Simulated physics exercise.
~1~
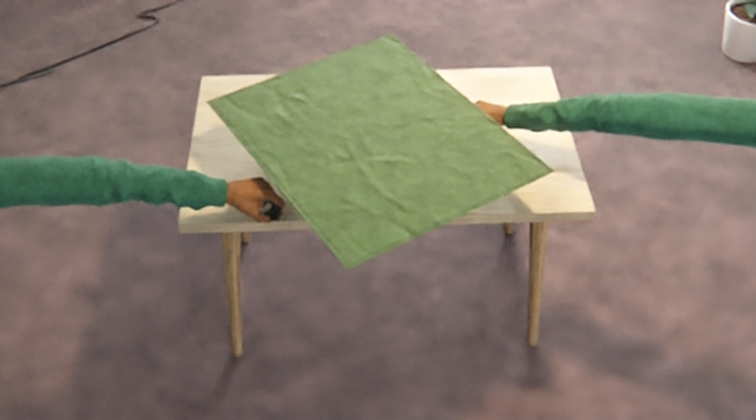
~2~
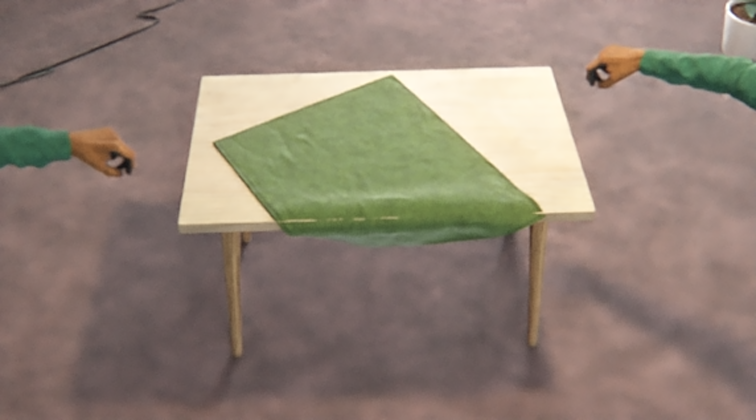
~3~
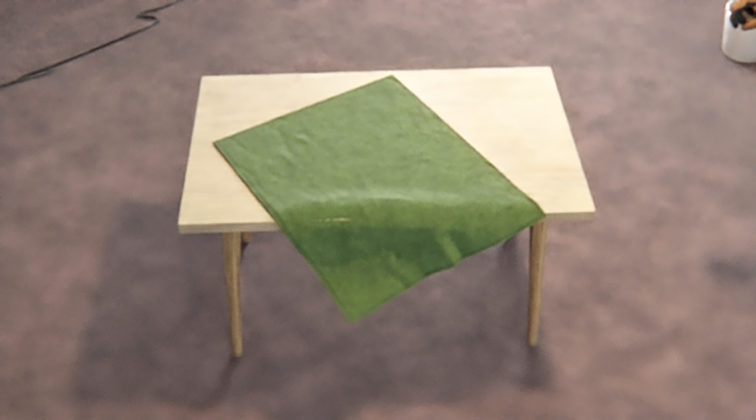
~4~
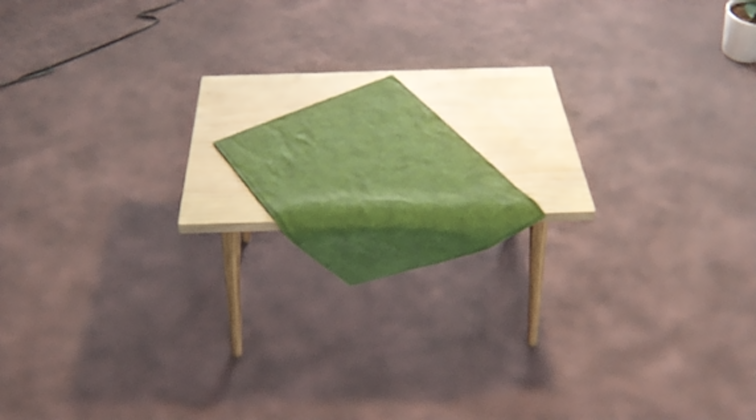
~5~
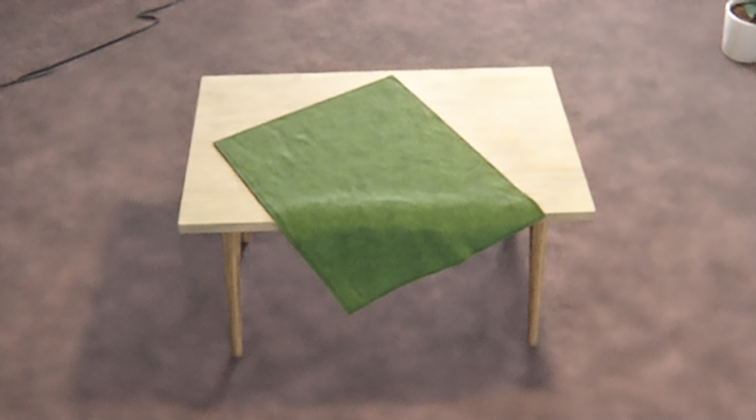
A green cloth held level by two green-sleeved hands is released above a pale wooden table and lands askew, partly over the near edge. Its overhanging corner swings under and back out, and the cloth stays draped there, mostly on the tabletop.
